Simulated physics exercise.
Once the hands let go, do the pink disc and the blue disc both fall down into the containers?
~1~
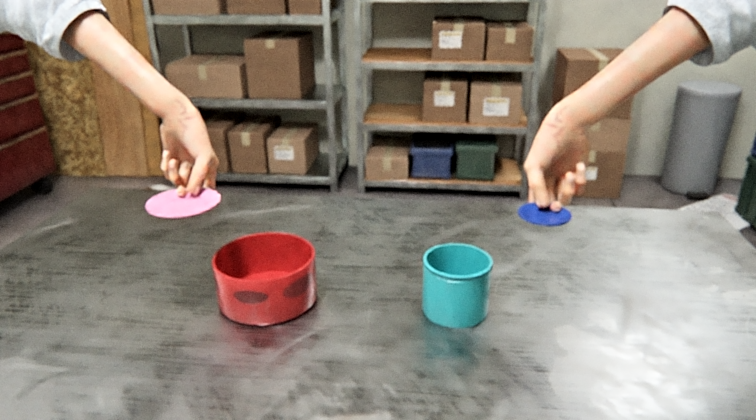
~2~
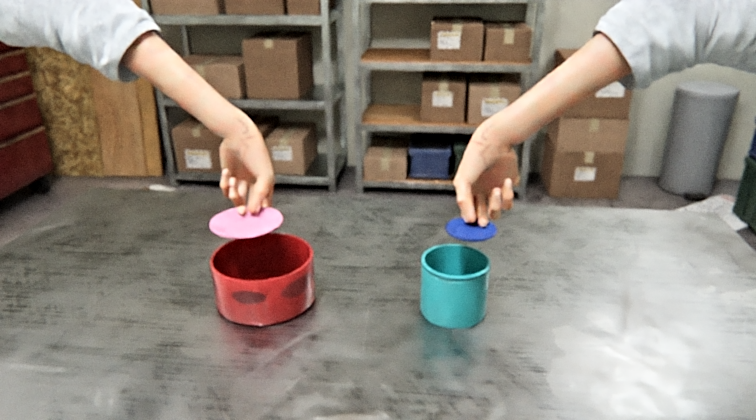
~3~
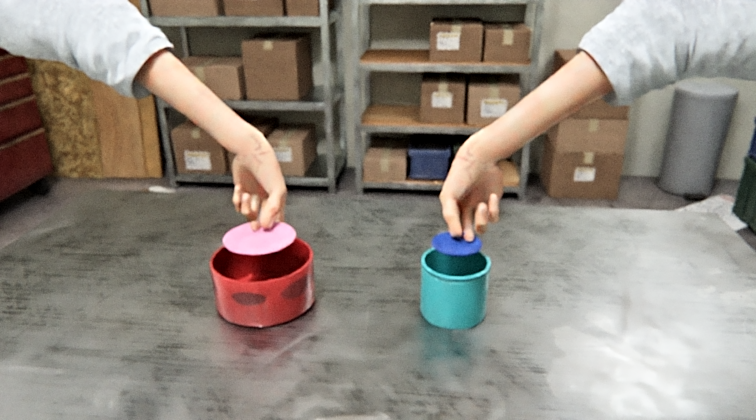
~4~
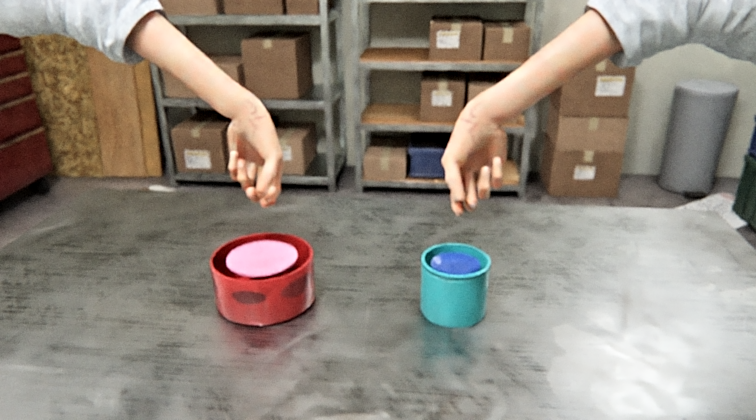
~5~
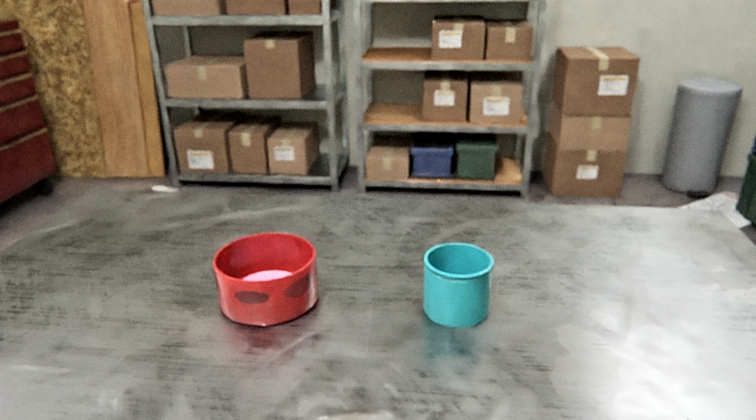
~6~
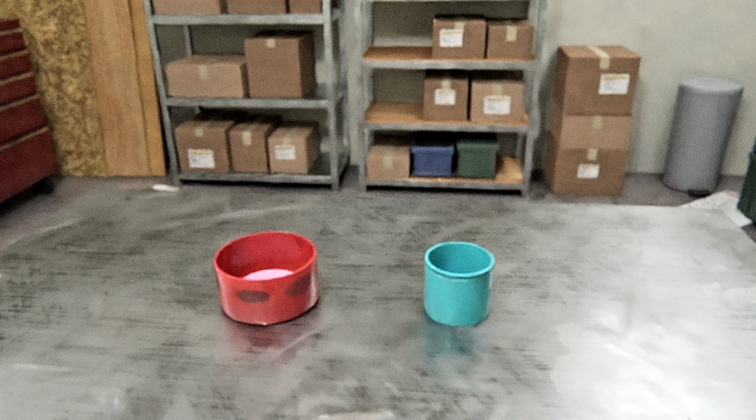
Yes, both fall in. The pink disc drops into the red container on the left, and the blue disc drops into the teal one on the right.
